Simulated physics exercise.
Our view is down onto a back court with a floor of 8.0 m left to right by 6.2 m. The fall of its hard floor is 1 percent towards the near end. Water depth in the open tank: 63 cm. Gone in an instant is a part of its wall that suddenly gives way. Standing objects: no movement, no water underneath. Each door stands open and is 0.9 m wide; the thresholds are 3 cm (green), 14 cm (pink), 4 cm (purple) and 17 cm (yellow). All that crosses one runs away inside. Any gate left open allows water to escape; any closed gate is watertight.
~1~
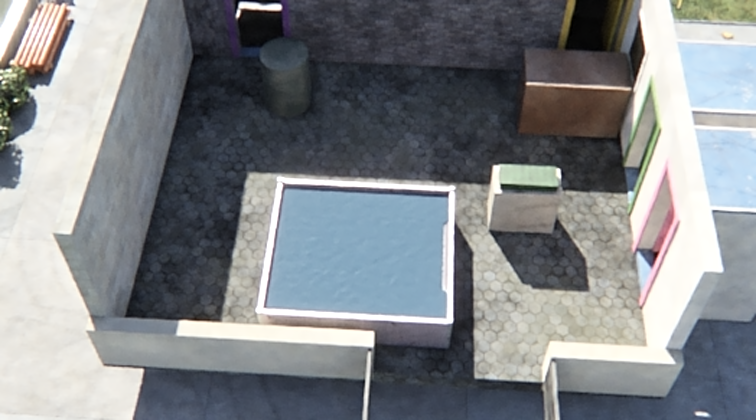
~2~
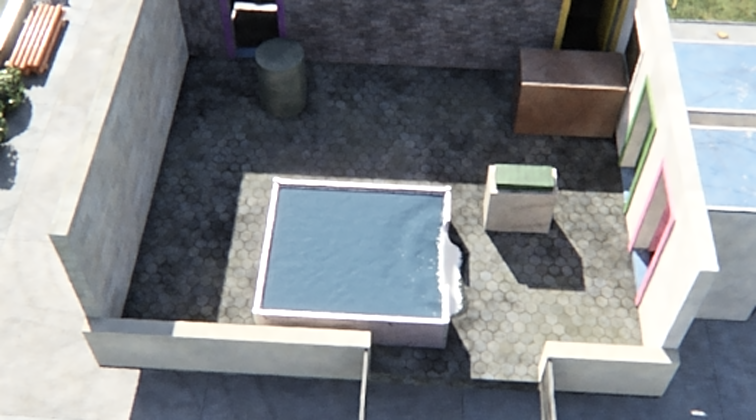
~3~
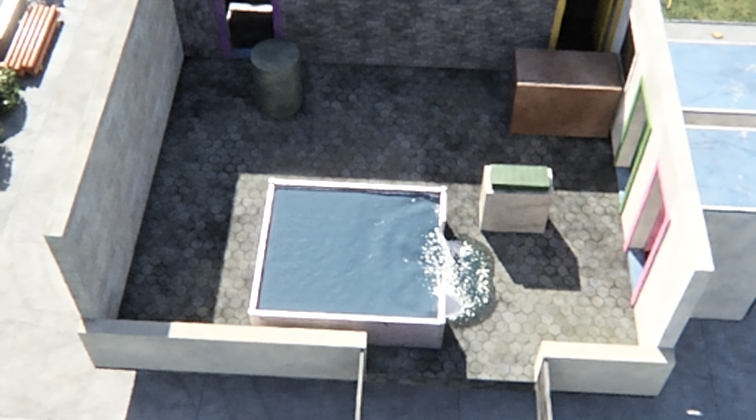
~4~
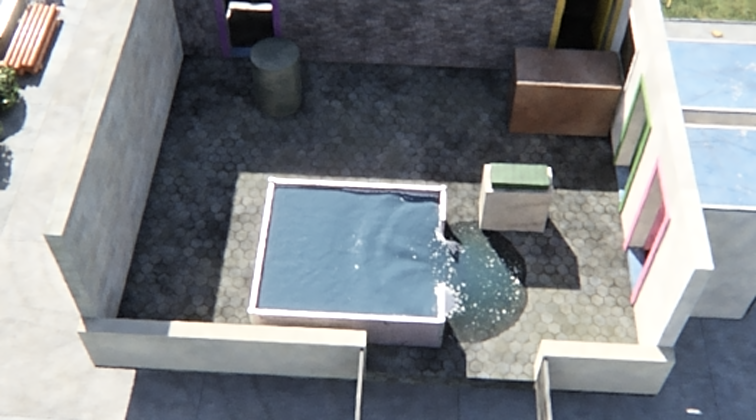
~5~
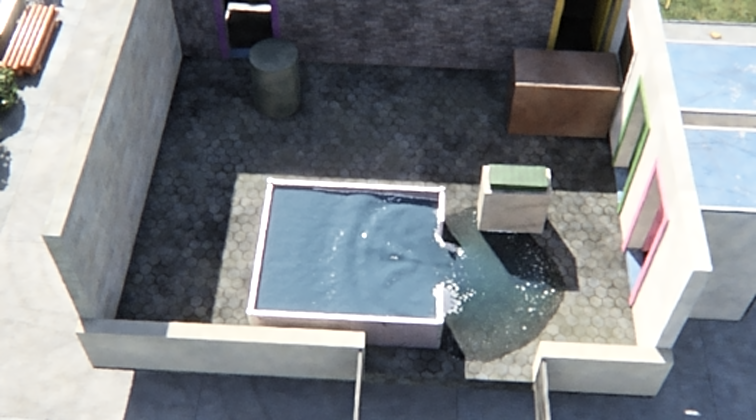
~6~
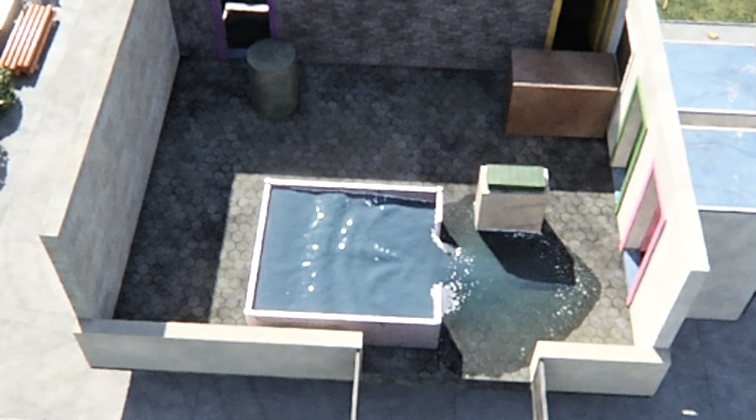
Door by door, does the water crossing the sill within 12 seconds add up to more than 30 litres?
Green door: Above the limit. Pink door: Above the limit. Purple door: Beneath the limit. Yellow door: Beneath the limit.
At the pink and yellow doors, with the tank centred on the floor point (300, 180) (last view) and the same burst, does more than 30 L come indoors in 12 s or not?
Pink door held, yellow door held.
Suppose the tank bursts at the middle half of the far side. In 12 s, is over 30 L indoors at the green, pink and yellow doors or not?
Green door surpasses it, pink door doesn't reach it, yellow door surpasses it.
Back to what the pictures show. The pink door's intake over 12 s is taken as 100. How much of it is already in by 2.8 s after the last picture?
About 70 per cent.
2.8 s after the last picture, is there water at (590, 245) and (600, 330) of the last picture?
I'd call them drenched and then drenched.
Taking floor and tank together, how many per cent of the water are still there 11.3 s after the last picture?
Near 68 in a hundred is still there.
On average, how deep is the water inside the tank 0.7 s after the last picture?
Mean depth: Some 49 cm.
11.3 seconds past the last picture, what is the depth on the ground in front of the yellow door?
About 3.0 centimetres.
Then, 0.7 s after the last picture water covers 20 % of the floor and is deepest (46 cm) near (638, 372); green door not reached, pink door 27 cm at the sill, 29 L in, purple door not reached, yellow door not reached.
Then, 1.5 s after the last picture water covers 20 % of the floor and is deepest (42 cm) near (628, 300); green door 8 cm at the sill, 2 L in, pink door 37 cm at the sill, 121 L in, purple door not reached, yellow door not reached.
Then, 2.8 s after the last picture water covers 25 % of the floor and is deepest (32 cm) near (622, 252); green door 10 cm at the sill, 20 L in, pink door 30 cm at the sill, 299 L in, purple door not reached, yellow door 2 cm at the sill, 0 L in.
Then, 6.3 s after the last picture water covers 65 % of the floor and is deepest (23 cm) near (638, 372); green door 11 cm at the sill, 98 L in, pink door 19 cm at the sill, 413 L in, purple door not reached, yellow door 5 cm at the sill, 0 L in.
Then, 11.3 s after the last picture water covers 90 % of the floor and is deepest (14 cm) near (589, 370); green door 9 cm at the sill, 214 L in, pink door 11 cm at the sill, 425 L in, purple door 2 cm at the sill, 0 L in, yellow door 3 cm at the sill, 0 L in.
